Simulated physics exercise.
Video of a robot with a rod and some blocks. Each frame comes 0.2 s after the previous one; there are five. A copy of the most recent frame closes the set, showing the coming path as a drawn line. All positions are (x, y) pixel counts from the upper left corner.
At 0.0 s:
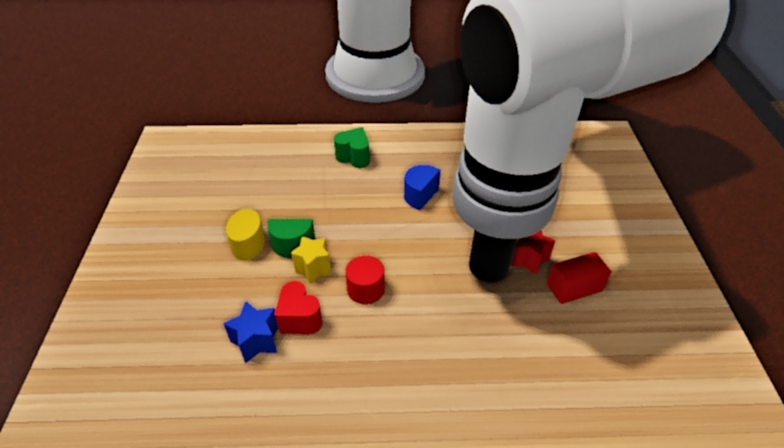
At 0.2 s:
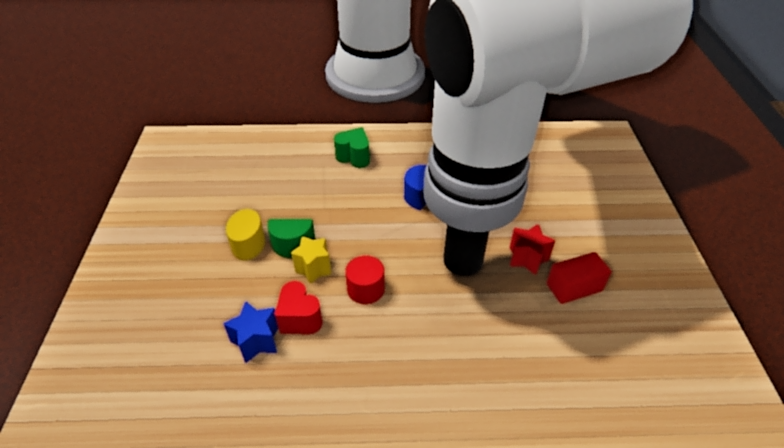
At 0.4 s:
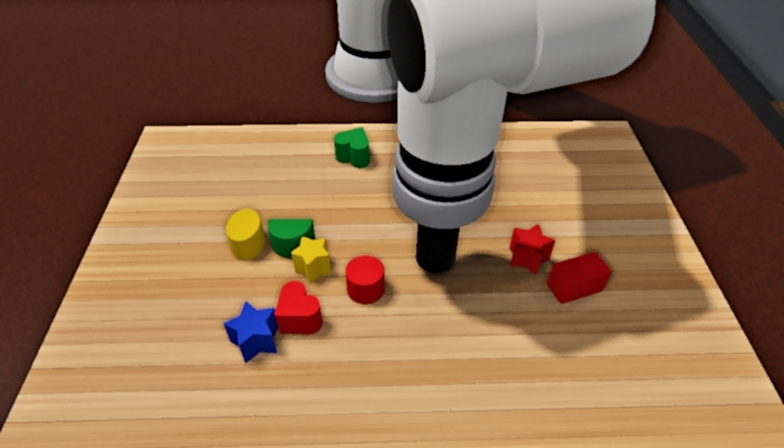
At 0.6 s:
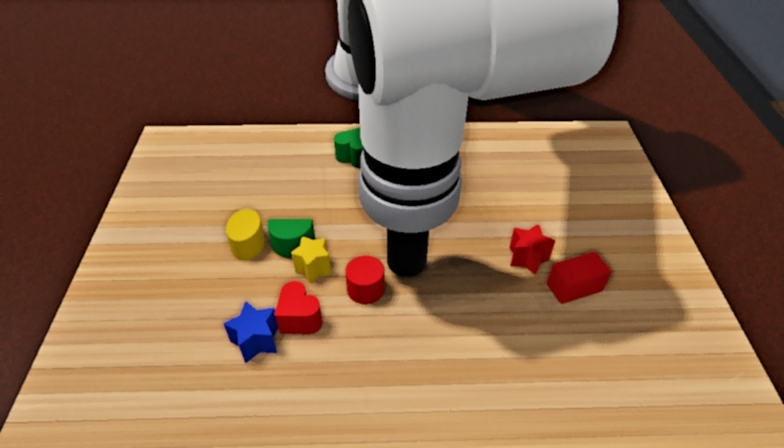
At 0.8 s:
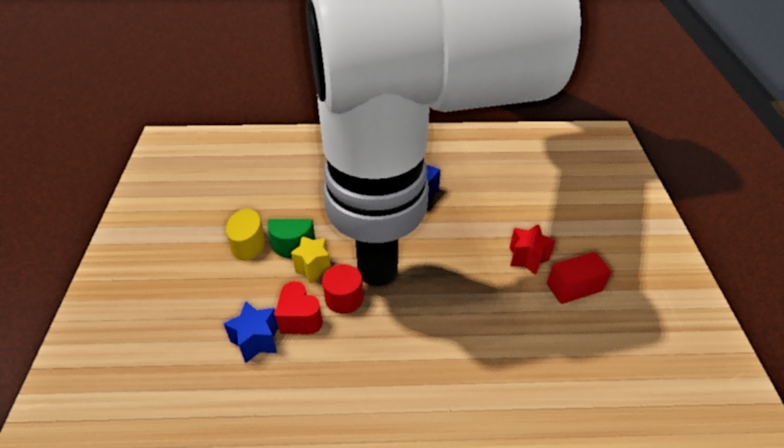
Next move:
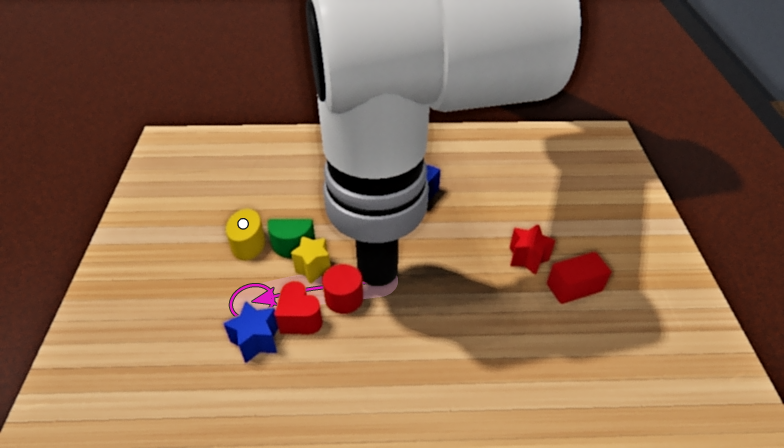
On a wooden board scattered with colourful blocks, a white robot arm moved its black rod left from beside the red star, then nudged the red circle a little left, toward the red heart.
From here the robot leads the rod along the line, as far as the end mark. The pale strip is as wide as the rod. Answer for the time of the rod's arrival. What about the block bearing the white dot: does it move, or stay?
It will remain on its spot.
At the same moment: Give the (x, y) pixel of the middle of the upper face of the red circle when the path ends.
When the path ends, it will be at (243, 317).
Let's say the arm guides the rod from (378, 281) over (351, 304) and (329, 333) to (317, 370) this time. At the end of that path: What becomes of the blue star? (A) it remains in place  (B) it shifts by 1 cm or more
Option B.
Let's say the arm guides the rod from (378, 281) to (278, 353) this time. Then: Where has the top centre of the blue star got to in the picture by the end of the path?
Top centre: (147, 345).
Path on the board, from (378, 281) over (316, 288) to (252, 302); the dot is on the yellow elliptical block.
What follows on the original path. One third of the way, rod at (334, 276); blue star at (237, 328); green half-round block at (286, 225); red heart at (277, 315); yellow star at (303, 247); red circle at (304, 292).
Two thirds of the way, rod at (291, 282); blue star at (218, 337); green half-round block at (284, 221); red heart at (260, 336), turned 45° anticlockwise; yellow star at (282, 245), turned 80° clockwise; red circle at (268, 304).
At the end, rod at (249, 292); yellow elliptical block in place; blue star at (211, 346), turned 20° clockwise; green half-round block at (284, 221); red heart at (259, 347), turned 70° anticlockwise; yellow star at (278, 247), turned 95° clockwise; red circle at (243, 317).
